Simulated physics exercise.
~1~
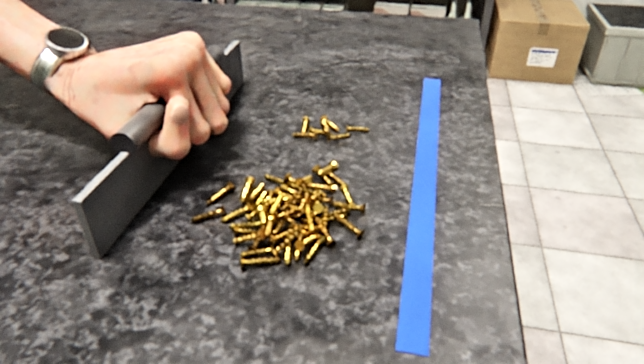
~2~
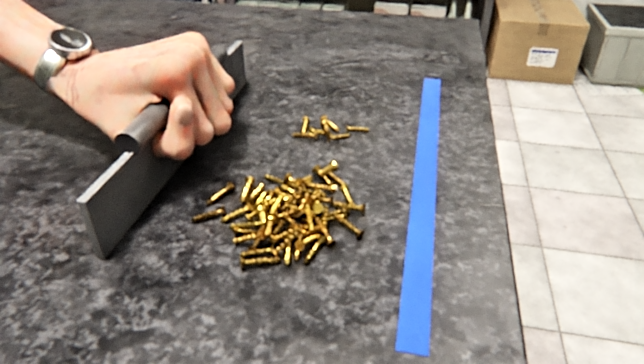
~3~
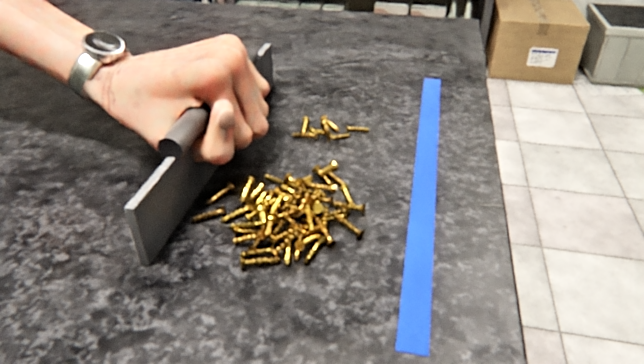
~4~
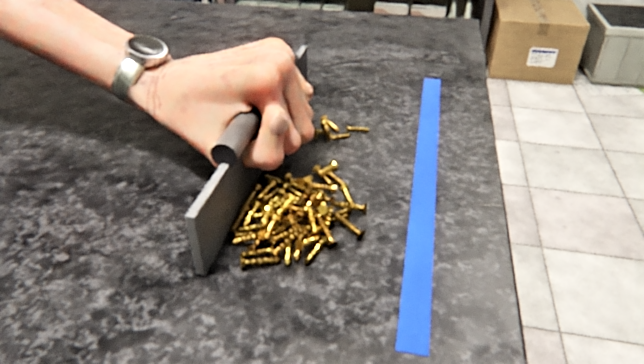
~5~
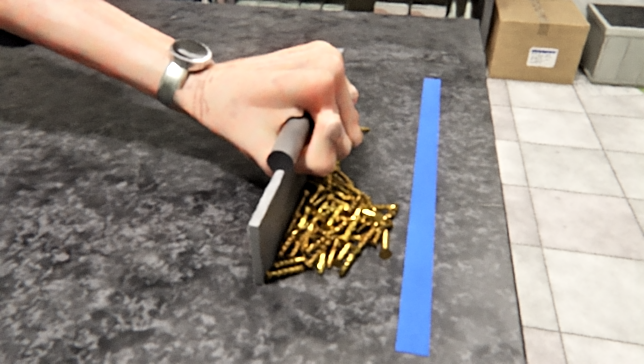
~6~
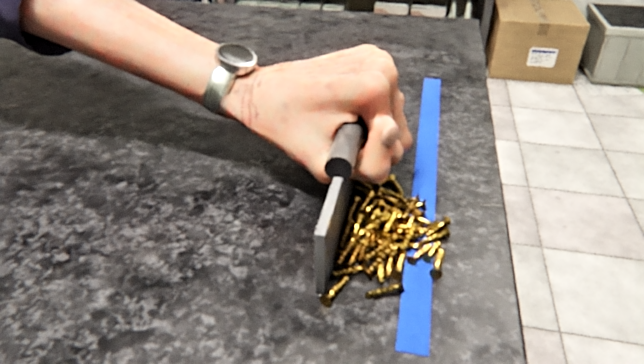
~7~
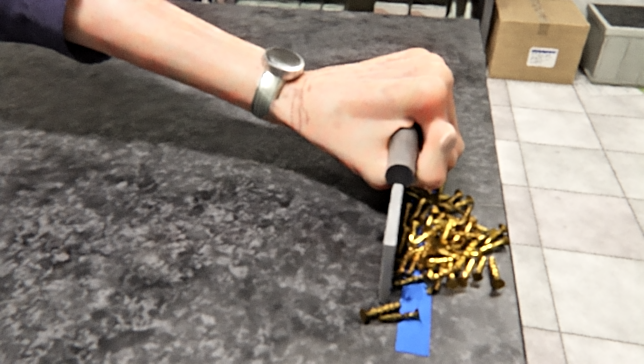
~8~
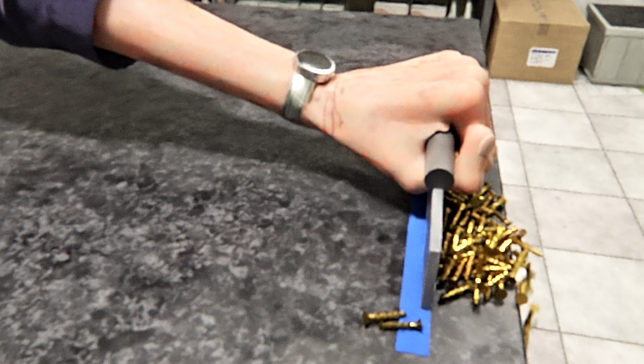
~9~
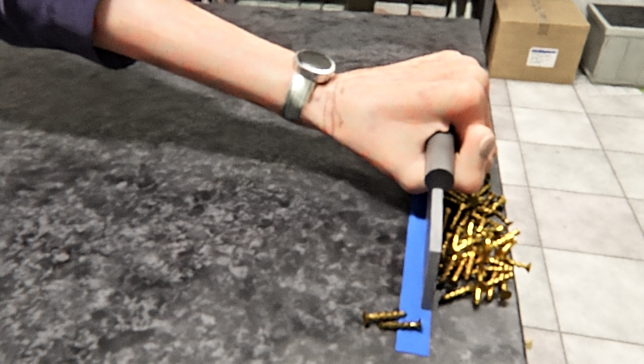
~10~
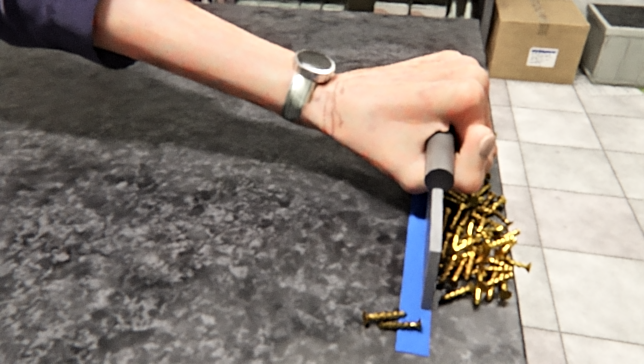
A hand sweeps brass screws right with a scraper, stopping as some spill off the edge.
